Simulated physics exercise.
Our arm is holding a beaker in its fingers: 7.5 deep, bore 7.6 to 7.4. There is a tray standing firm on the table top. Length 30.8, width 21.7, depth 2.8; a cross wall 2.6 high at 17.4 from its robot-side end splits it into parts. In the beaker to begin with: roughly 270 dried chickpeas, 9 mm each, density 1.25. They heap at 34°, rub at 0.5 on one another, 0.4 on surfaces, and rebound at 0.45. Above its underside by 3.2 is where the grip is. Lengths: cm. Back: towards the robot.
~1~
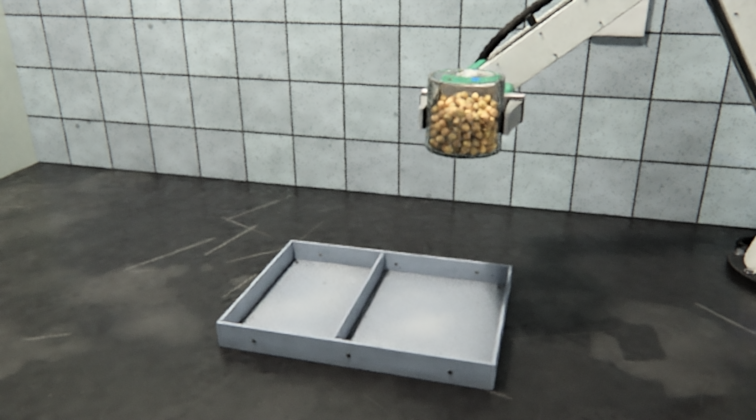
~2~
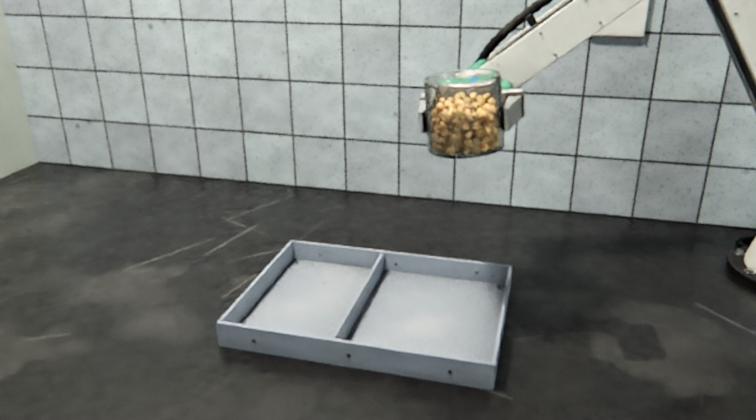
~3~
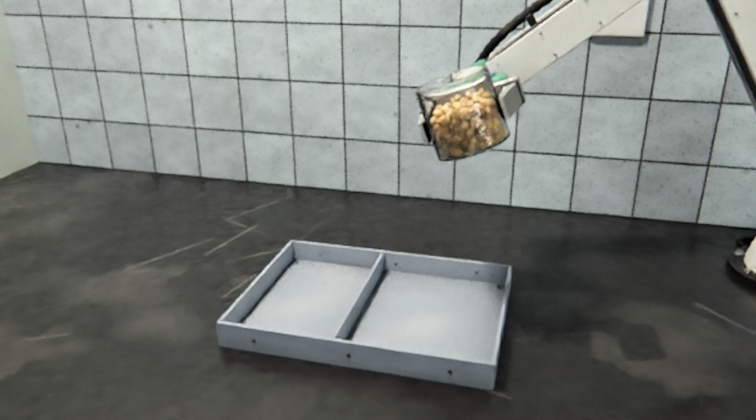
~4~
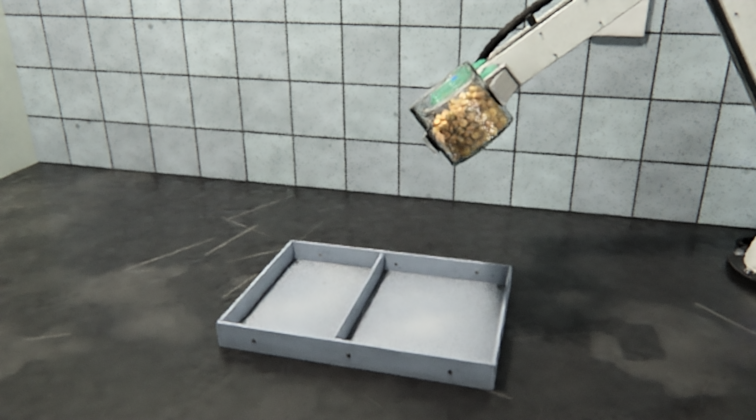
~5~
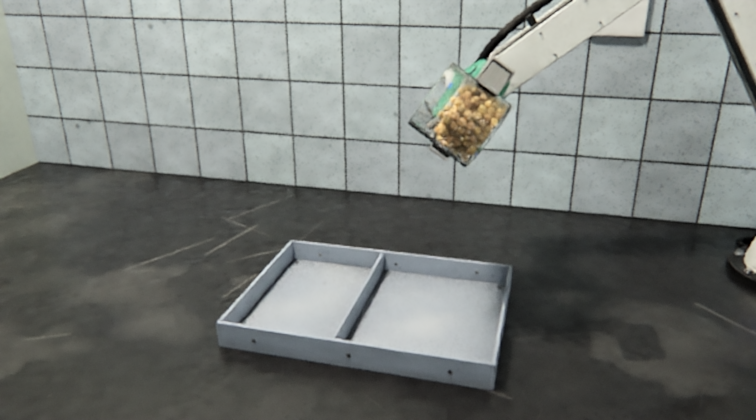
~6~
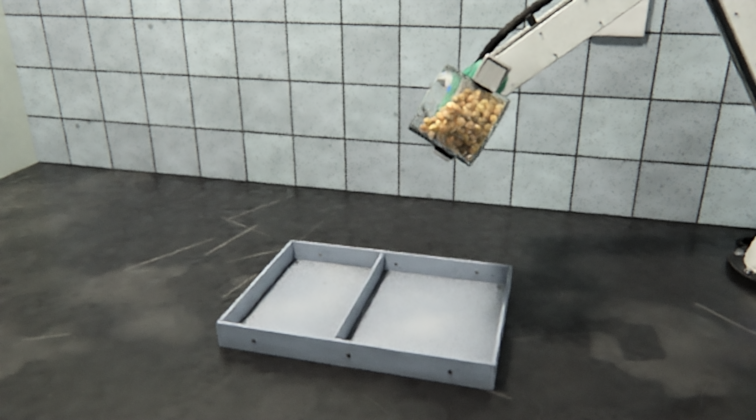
In a room with a wall of pale square tiles and a dark, scuffed table top, the view looks slightly down from a fixed spot. A white robot arm reaches in from the upper right, gripping a clear beaker of tan chickpeas above and behind a grey tray split in two by a cross wall. The arm tilts the beaker steadily leftward into a steep slant, and the chickpeas shift inside it.
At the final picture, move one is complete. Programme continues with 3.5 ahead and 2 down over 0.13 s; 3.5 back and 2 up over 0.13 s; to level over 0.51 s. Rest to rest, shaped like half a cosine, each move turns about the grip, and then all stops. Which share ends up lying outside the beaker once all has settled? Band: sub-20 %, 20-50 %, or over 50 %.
Band: Sub-20 %.
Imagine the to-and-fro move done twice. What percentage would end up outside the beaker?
In that case some 5 per cent.
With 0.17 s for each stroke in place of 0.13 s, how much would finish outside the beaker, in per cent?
Estimate for that case: 0 %.
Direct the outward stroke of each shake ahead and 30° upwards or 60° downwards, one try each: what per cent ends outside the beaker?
Estimates, in order: 15 % then 0 %.
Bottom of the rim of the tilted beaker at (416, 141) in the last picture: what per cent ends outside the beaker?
Around 25 per cent of it.
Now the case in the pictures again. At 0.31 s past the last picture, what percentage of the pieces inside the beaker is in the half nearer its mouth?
My estimate is near 30 per cent.
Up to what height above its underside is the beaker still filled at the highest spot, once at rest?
Roughly 7.0 centimetres.
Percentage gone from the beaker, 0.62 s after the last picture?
Some 5 per cent.
Then, 0.31 s on, tilted 61° forward, highest piece 27 above the table; 268 in the beaker, 5 in flight or on a rim.
Then, 0.62 s on, tilted 13° forward, highest piece 30 above the table; 266 in the beaker, 7 in the robot-side part.
Then, 0.97 s on, level, highest piece 30 above the table; 266 in the beaker, 7 in the robot-side part.
Then, 2.02 s on, level, highest piece 30 above the table; 266 in the beaker, 7 in the robot-side part.
In the end, 266 in the beaker, 7 in the robot-side part. That is 3 % outside the beaker.
